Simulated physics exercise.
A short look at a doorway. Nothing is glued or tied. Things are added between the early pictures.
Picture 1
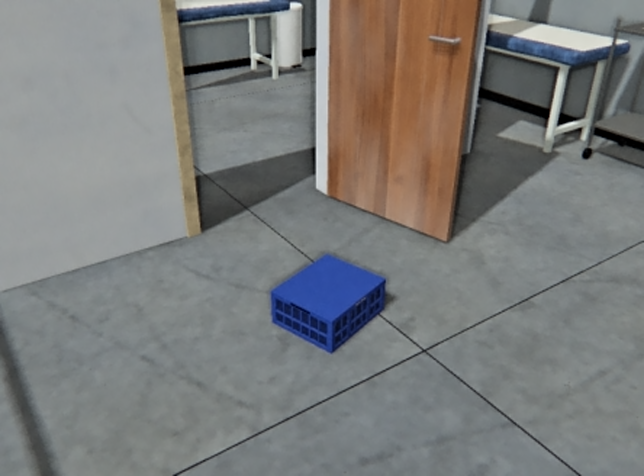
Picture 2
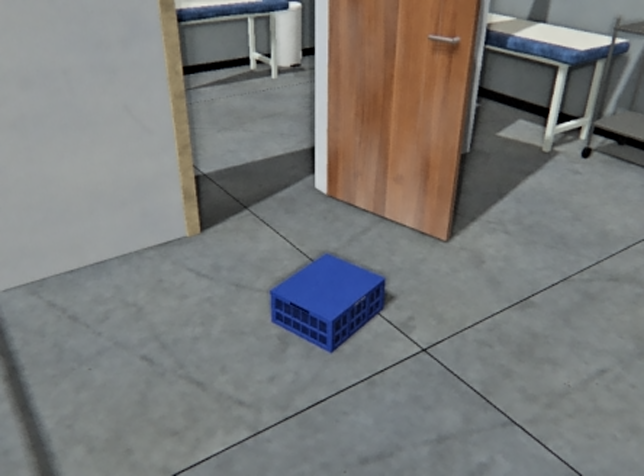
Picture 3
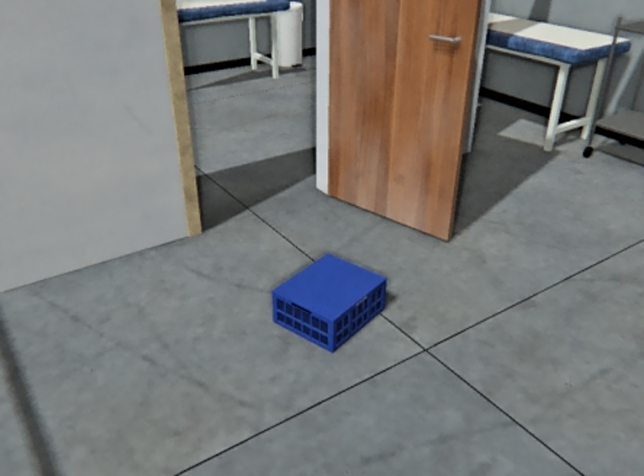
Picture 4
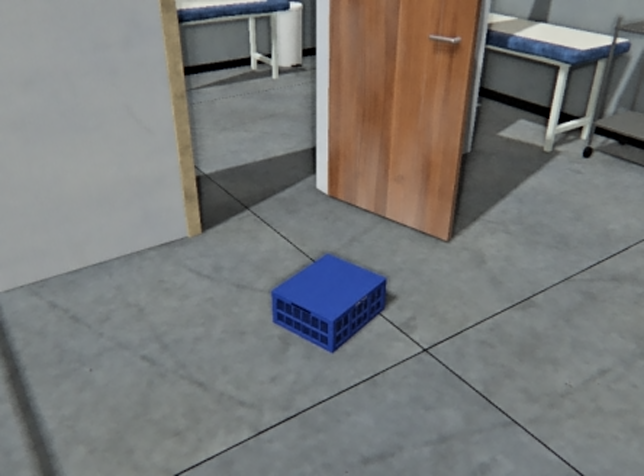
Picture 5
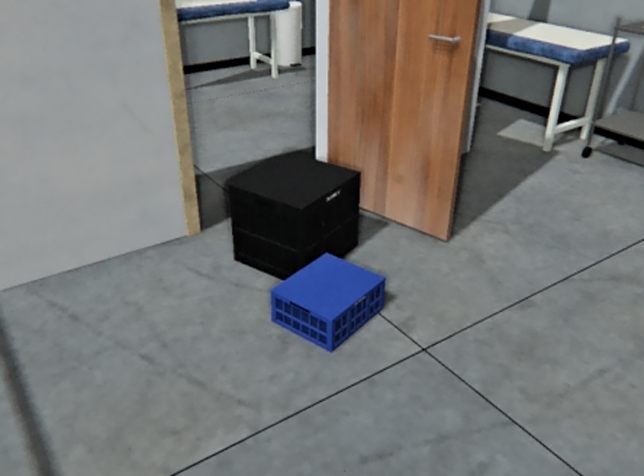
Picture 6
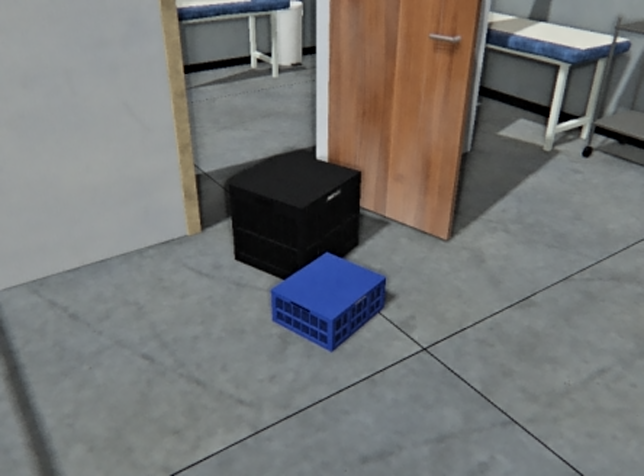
The clip shows a blue crate on a grey floor near a wide-open wooden door, with nothing moving at first; then a larger black chest appears behind the crate in the doorway, and everything stays still.
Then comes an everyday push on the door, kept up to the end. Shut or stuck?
Outcome: The door jams.
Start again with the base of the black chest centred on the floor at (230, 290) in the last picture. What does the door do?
Then it reaches the frame.
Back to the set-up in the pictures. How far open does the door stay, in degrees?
About 70°.
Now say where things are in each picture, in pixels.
In the first frame, door wide open and still; blue crate (329, 301).
In the second frame, door wide open and still; blue crate (329, 300).
In the third frame, door wide open and still; blue crate (330, 300).
In the fourth frame, door wide open and still; blue crate (330, 300).
In the fifth frame, door wide open and still; blue crate (329, 300).
In the sixth frame, door wide open and still; black chest (297, 216); blue crate (329, 299).
Then, 0.50 s on from there, door at 96°.
Then, 0.80 s on from there, door at 86°.
Then, 1.10 s on from there, door at 73°.
In the end, door at 71°; both unmoved. At the end, from the last picture's camera, black chest near (295, 216).
